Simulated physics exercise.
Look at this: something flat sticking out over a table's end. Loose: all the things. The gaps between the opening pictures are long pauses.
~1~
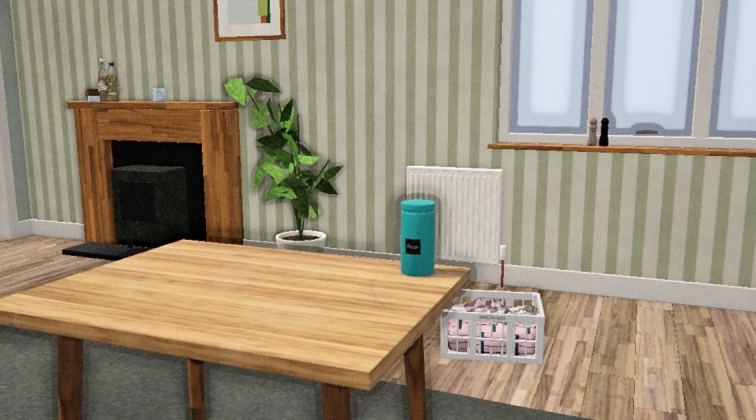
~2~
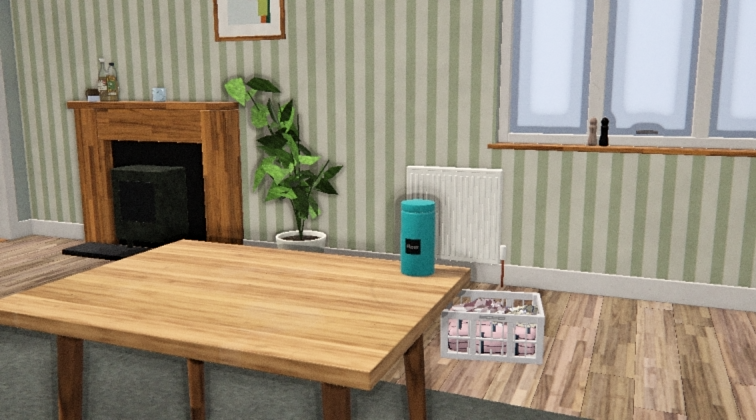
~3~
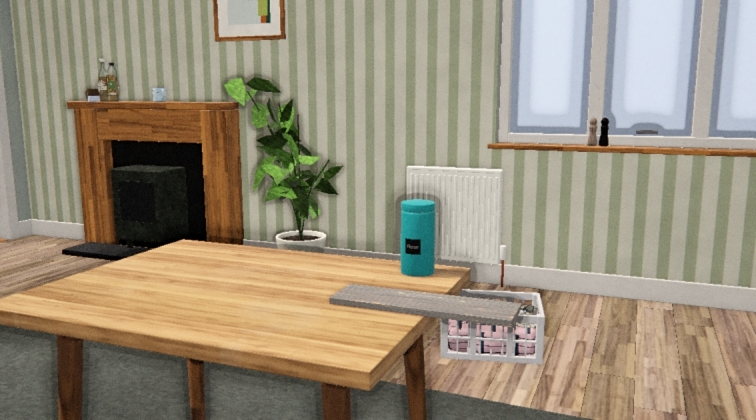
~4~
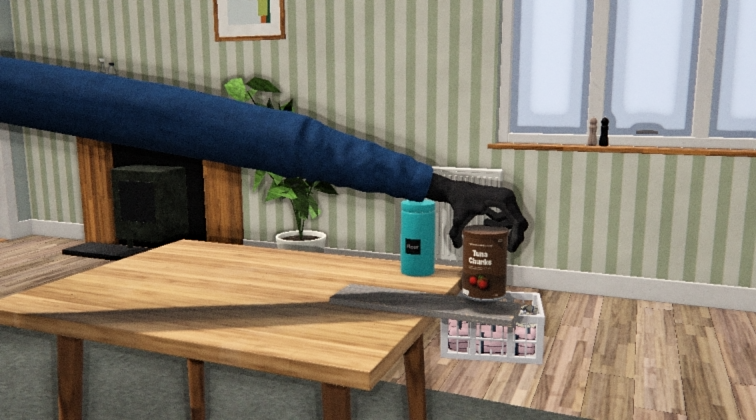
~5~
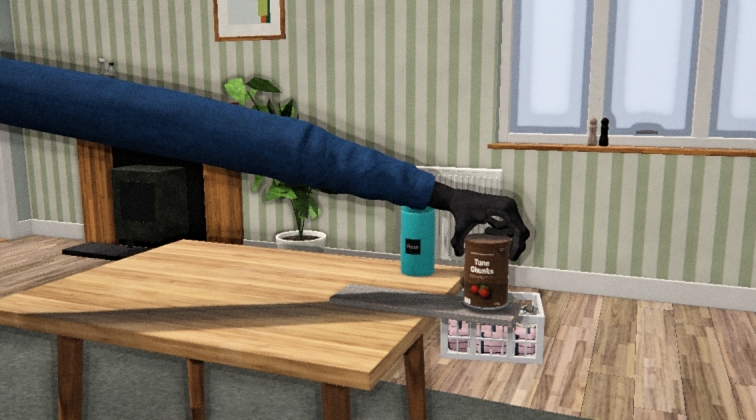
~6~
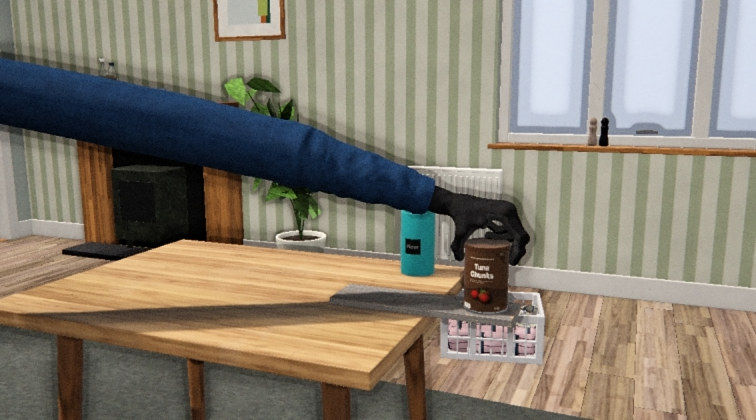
A gloved hand lowers a brown tin onto the overhanging end of a grey board.
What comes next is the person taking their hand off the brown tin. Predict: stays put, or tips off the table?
The arrangement collapses.
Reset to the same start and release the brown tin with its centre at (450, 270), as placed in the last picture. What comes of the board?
Outcome: Falls.
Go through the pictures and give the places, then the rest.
The last thing is not in view yet, in the first frame.
The last thing is not in view yet, in the second frame.
The last thing is not in view yet; grey board (424, 304), in the third frame.
Coming down; brown tin (484, 262); grey board (424, 304), in the fourth frame.
Coming down; brown tin (486, 271); grey board (424, 304), in the fifth frame.
In place under the hand; brown tin (486, 275); grey board (424, 304), in the sixth frame.
Then, 0.50 s on from there, brown tin and grey board now down on the floor or falling.
Then, 0.70 s on from there, things are still on the move.
In the end, down on the floor or falling, brown tin and grey board; turquoise jar unmoved. The board tips off the edge.
